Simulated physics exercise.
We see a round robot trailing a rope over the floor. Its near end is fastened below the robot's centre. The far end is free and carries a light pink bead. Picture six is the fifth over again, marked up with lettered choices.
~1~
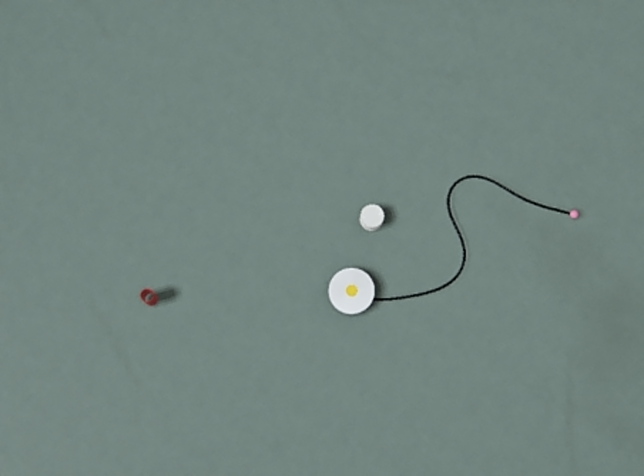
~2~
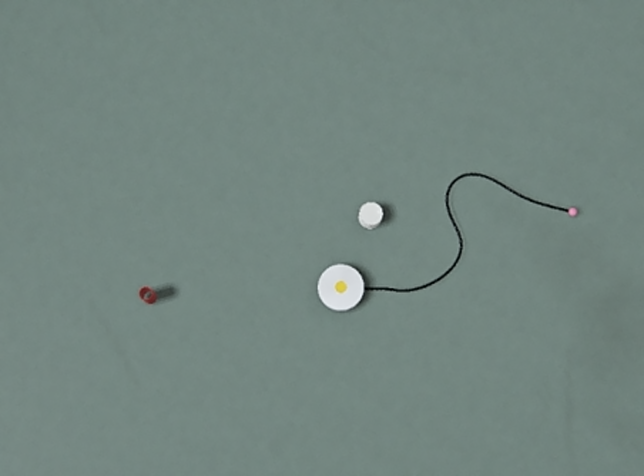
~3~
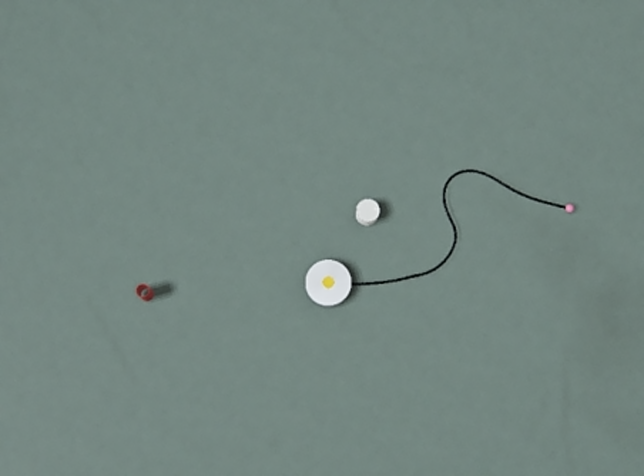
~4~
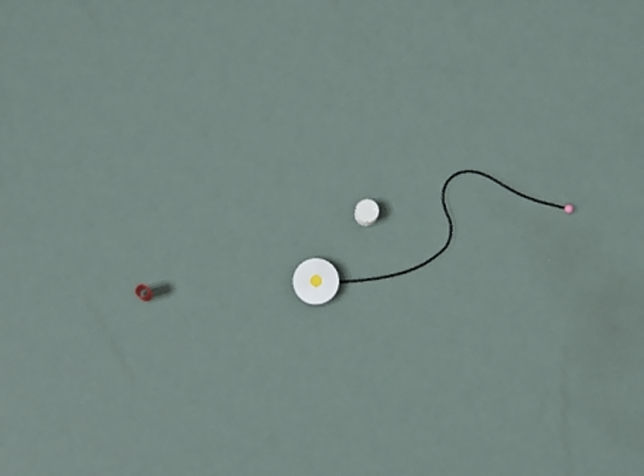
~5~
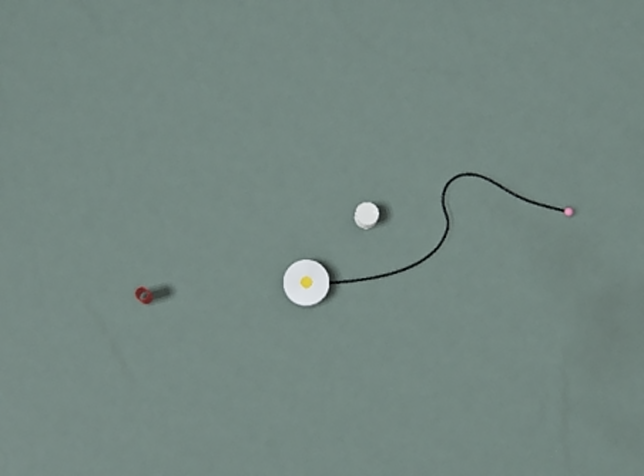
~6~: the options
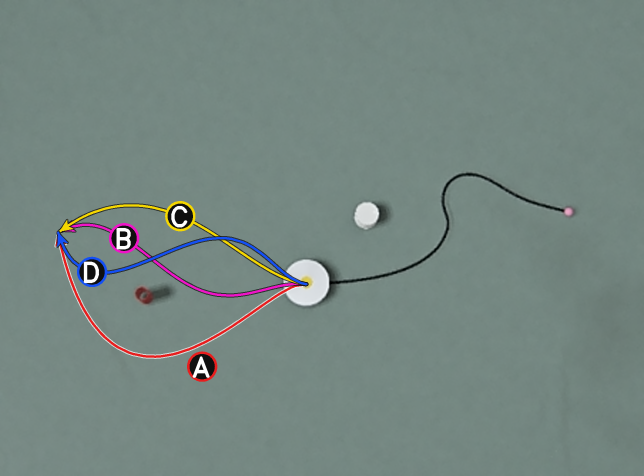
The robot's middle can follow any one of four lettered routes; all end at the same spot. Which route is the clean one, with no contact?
It should follow B.
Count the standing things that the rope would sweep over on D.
One.
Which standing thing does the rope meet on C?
The white pot.
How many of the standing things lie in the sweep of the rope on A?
It sweeps one.
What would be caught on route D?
The white pot.
On the marked copy, A from (306, 284) via (156, 357) to (58, 233); B from (306, 284) via (177, 278) to (61, 231); C from (306, 284) via (190, 221) to (60, 231); D from (306, 284) via (177, 248) to (58, 233).
With B. Early on, robot (206, 291), middle of the rope (374, 244), free end (536, 205).
Further on, robot (123, 237), middle of the rope (297, 249), free end (461, 220).
At the end, robot (56, 231), middle of the rope (231, 236), free end (398, 233); nothing has been touched.
As for the rest, A meets the red post; C meets the white pot; D meets the white pot.
